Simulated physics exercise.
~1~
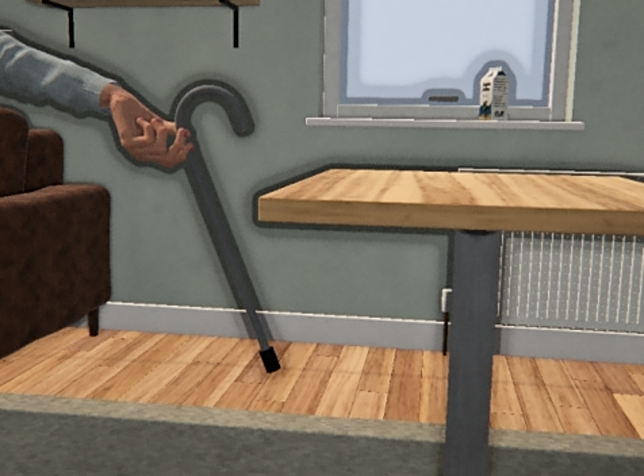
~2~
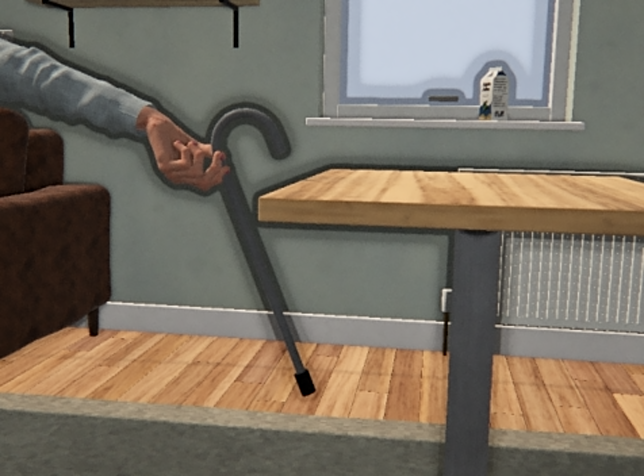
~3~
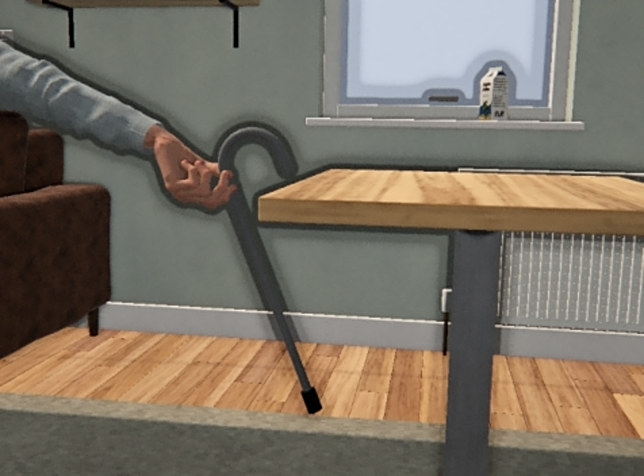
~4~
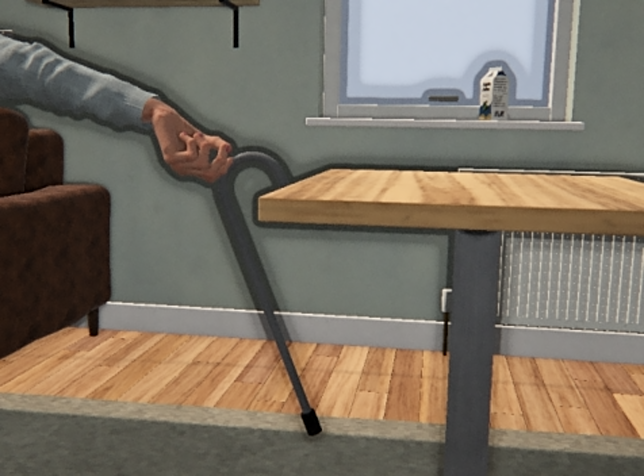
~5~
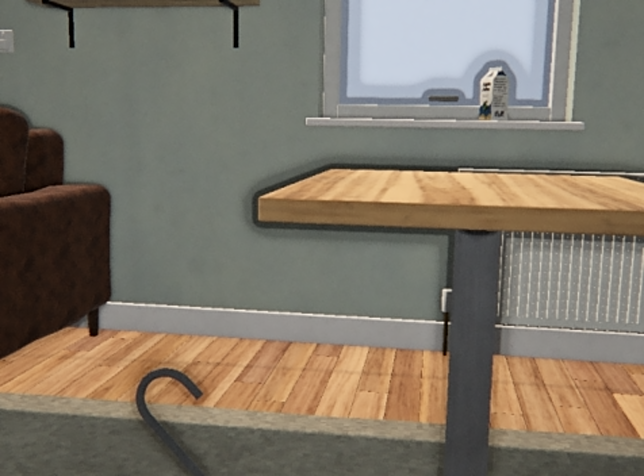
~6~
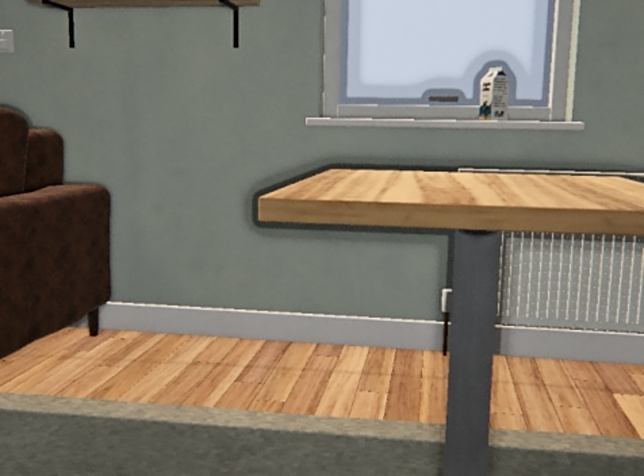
A grey cane with a curved handle is held by a hand reaching in from the left, beside a wooden table on a grey leg, seen from a still, level view in a room. A brown sofa stands at left, and a carton sits on the windowsill against the green wall. The hand carries the cane right and down until its hook meets the table's near left edge. The fingers open and the hand draws back. The cane slips off, tilting as it drops towards the bottom, and passes out of sight, leaving the table unmoved.
